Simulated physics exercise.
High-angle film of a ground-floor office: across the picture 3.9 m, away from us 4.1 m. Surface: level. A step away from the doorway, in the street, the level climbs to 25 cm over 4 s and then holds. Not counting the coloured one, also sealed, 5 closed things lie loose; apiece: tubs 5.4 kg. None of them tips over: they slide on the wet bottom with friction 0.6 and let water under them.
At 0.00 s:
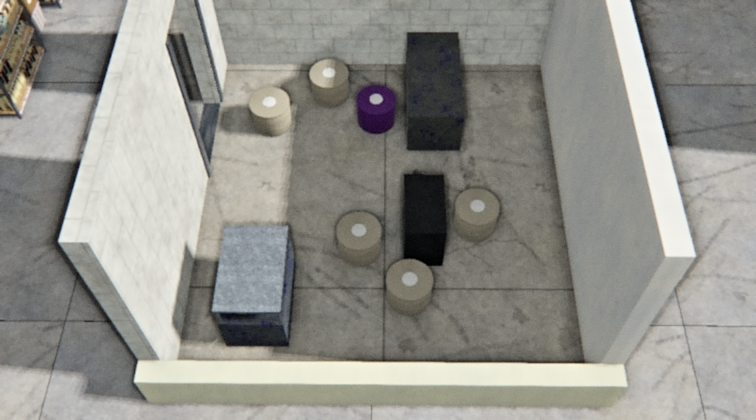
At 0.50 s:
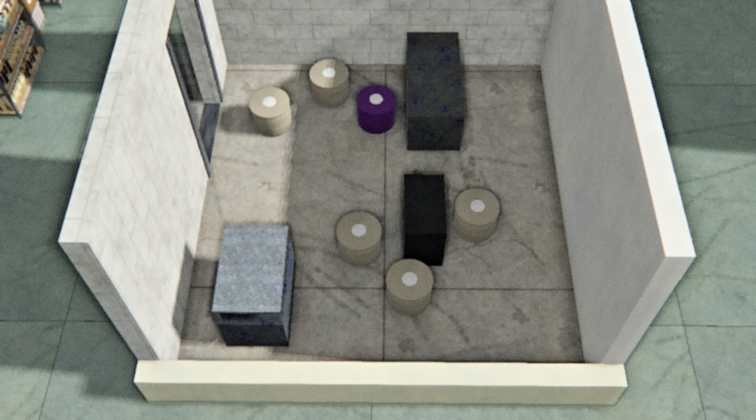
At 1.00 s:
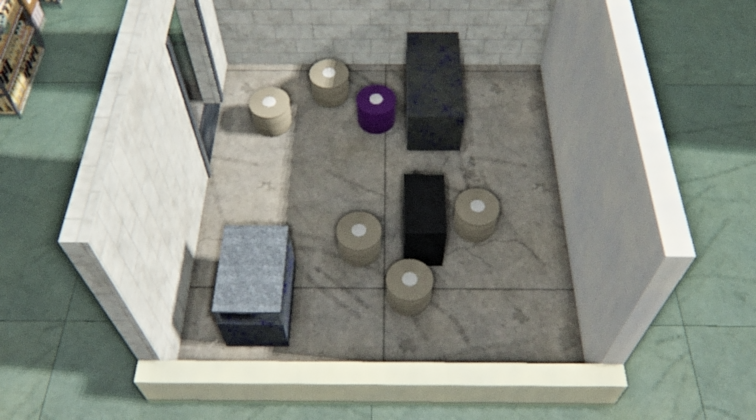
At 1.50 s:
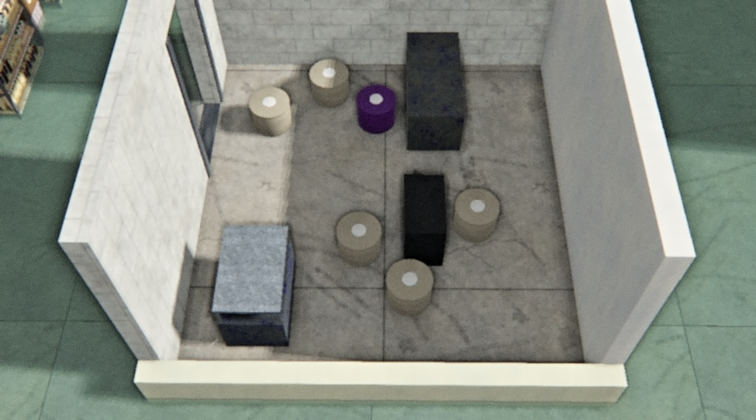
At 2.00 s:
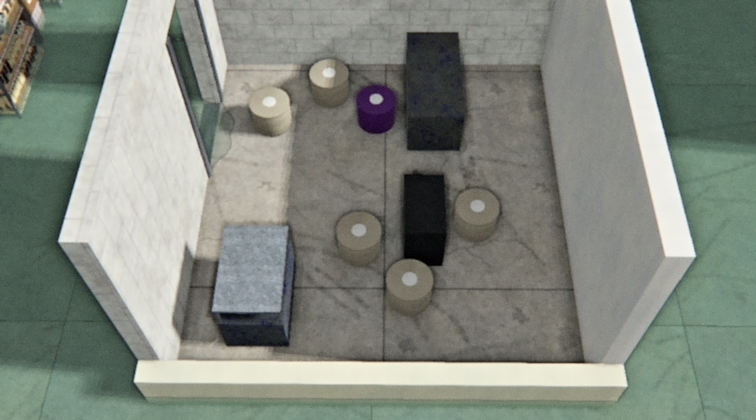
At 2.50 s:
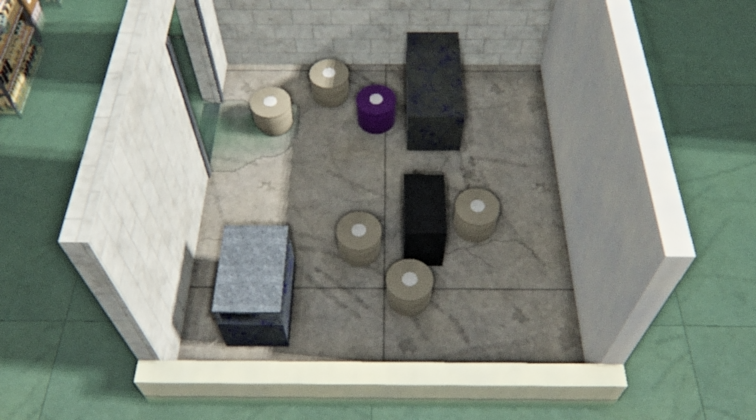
The ground outside a small walled room turned from grey to green, then a thin patch of water crept in by the doorway, while the purple tub and the pale ones stayed still.
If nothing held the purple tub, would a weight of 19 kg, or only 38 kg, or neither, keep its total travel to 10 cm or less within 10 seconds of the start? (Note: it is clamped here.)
I predict only the heavier option keeps it in place.
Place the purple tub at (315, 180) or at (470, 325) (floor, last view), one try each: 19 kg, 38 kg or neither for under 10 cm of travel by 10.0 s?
Going in order: Heavier weight required, both weights work.
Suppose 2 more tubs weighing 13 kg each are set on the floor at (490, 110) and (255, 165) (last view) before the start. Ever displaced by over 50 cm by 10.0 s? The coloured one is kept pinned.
Result, in order - falls shy; exceeds it.
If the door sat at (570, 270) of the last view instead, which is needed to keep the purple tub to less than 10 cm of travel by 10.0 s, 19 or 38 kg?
Then the lighter mass works.
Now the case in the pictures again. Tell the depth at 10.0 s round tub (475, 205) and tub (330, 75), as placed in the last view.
About 7 and 16 cm.
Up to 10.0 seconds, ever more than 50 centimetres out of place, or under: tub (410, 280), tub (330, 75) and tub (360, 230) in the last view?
Reading the three in turn gives surpassed, surpassed and surpassed.
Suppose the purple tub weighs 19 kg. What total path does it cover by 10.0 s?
Total path: Approx. 200 cm.
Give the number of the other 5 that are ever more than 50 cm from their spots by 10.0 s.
I get 4.
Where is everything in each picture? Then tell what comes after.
In the first frame, the purple tub at (376, 99), on the bottom; 0.0 m2 under water; 0 of 6 have shifted.
In the second frame, the purple tub at (376, 99) rests on the ground; 0.0 m2 under water; 0 of 6 have shifted.
In the third frame, the purple tub at (376, 99), on the bottom; 0.0 m2 under water; 0 of 6 have shifted.
In the fourth frame, the purple tub at (376, 99) rests on the ground; water covers 0.0 m2; 0 of 6 have shifted.
In the fifth frame, the purple tub at (376, 99) rests on the ground; water covers 0.1 m2; 0 of 6 have shifted.
In the sixth frame, the purple tub at (376, 99) rests on the ground; water covers 0.6 m2; 0 of 6 have shifted.
After 3.5 s the purple tub would be 0 cm from its start with 19 kg and 0 cm from its start with 38 kg; 0 cm of water round it then.
After 4.5 s the purple tub would be 1 cm from its start with 19 kg and 0 cm from its start with 38 kg; 6 cm of water round it then.
After 7.0 s the purple tub would be 106 cm from its start with 19 kg and 0 cm from its start with 38 kg; 15 cm of water round it then.
After 10.0 s the purple tub would be 143 cm from its start with 19 kg and 0 cm from its start with 38 kg; 15 cm of water round it then.
